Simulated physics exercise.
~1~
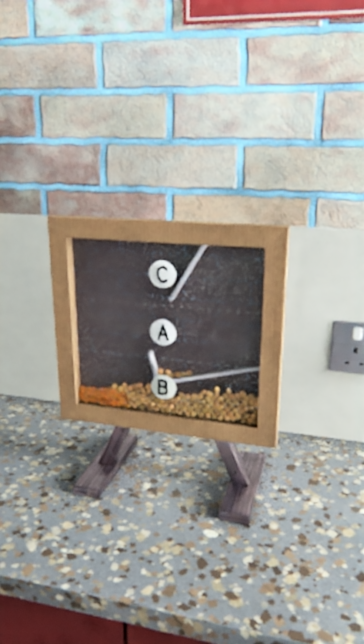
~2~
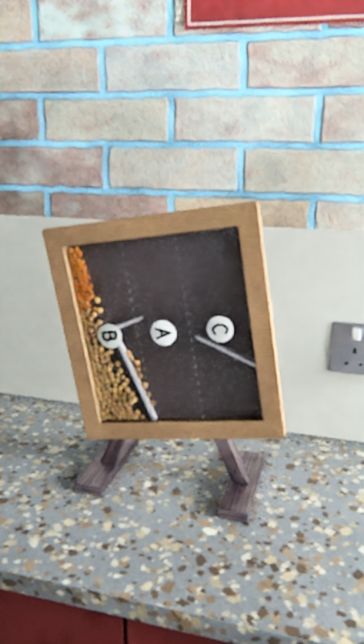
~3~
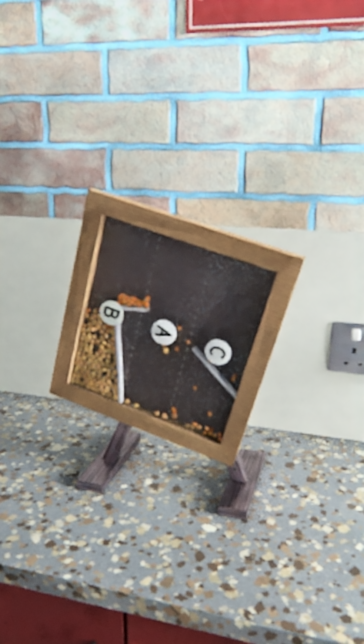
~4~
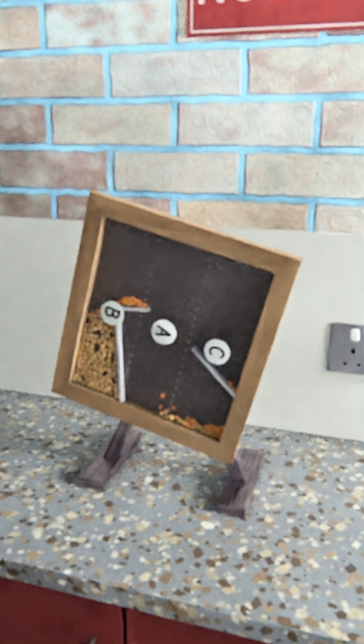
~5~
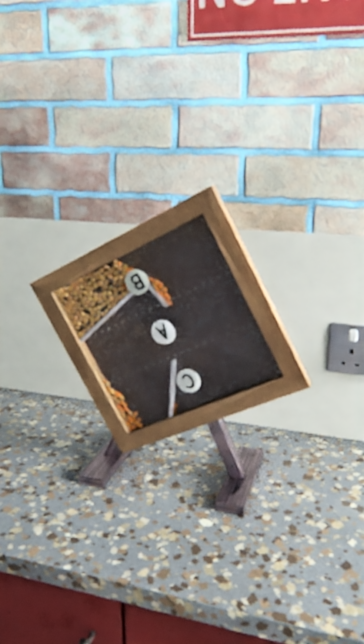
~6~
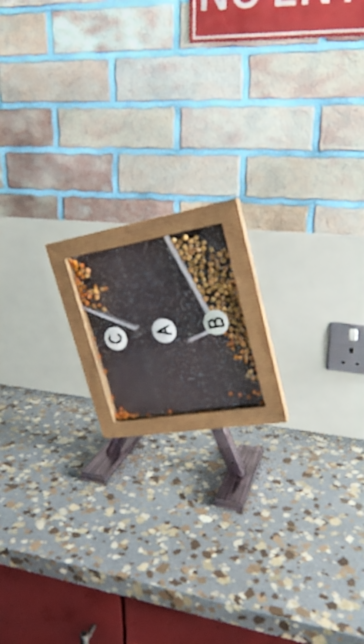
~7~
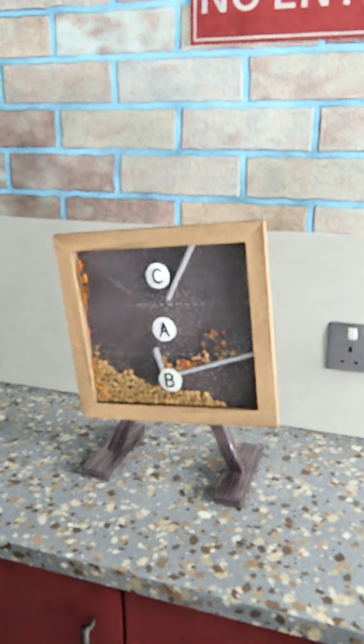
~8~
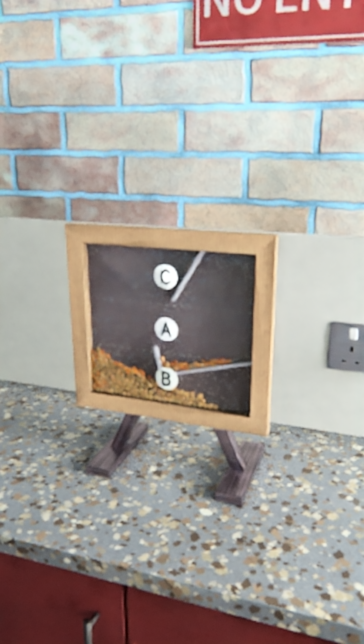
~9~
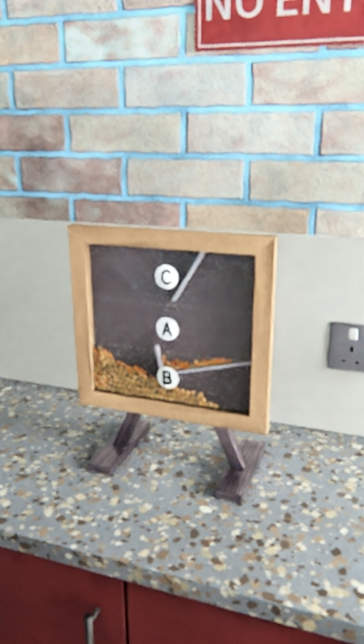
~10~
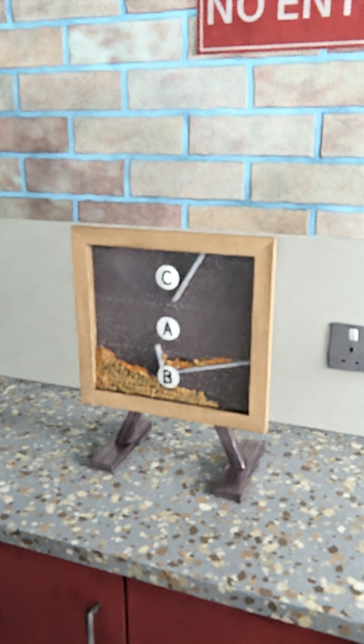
Square wooden display case of small beads turning clockwise on a speckled counter, pausing, then completing the circle, beads settling around B.
